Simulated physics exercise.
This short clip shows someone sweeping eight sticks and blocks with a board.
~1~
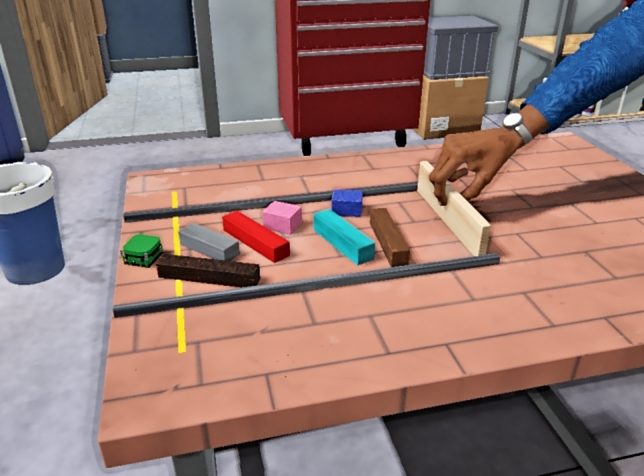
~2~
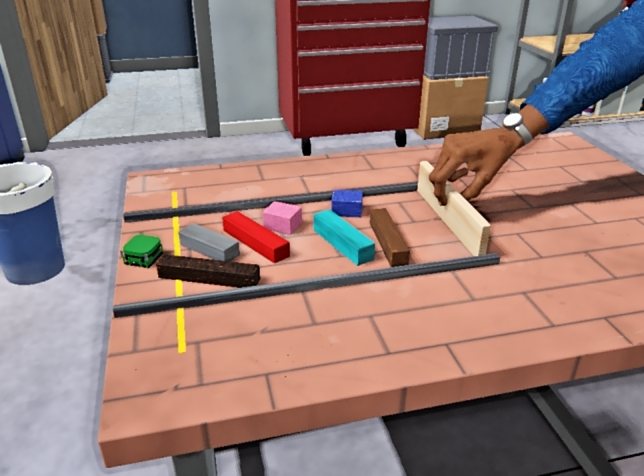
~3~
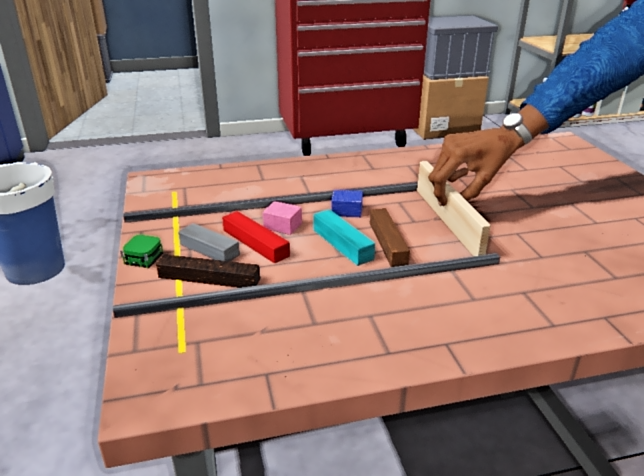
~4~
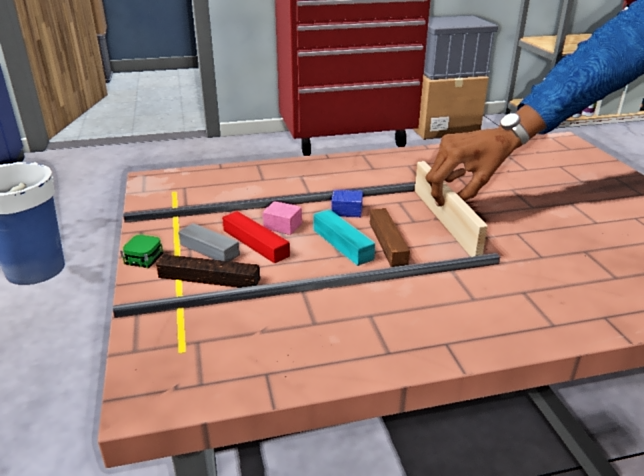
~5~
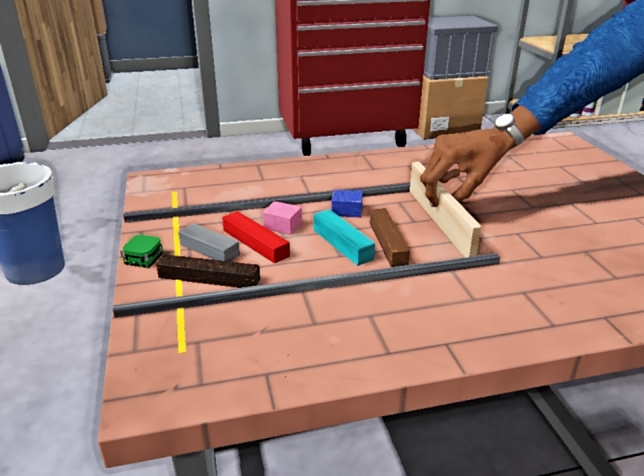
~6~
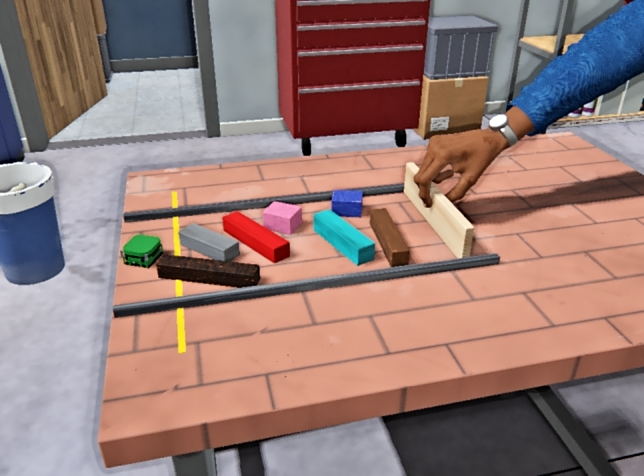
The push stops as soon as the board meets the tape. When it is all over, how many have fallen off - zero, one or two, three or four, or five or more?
By then three or four have fallen off.
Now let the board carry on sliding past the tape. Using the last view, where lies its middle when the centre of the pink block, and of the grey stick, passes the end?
Pink block over the end: About (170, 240). Grey stick over the end: About (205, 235).
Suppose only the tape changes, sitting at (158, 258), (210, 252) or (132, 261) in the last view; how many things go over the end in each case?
The counts: 5, 1 and 7.
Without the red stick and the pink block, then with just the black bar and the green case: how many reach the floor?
2 and 2.
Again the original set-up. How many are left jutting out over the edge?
My count gives 1.
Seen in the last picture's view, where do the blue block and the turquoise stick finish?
The one named first is at (160, 227), the next at (147, 258).
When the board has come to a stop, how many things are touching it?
In total, 2.
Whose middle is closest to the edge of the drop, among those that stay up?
The pink block.
A little later, none off yet; green case at rest near (143, 251); black bar at rest near (208, 271); grey stick at rest near (209, 243).
When it is over, the number that fall off is three or four; down, red stick, grey stick, black bar and green case.
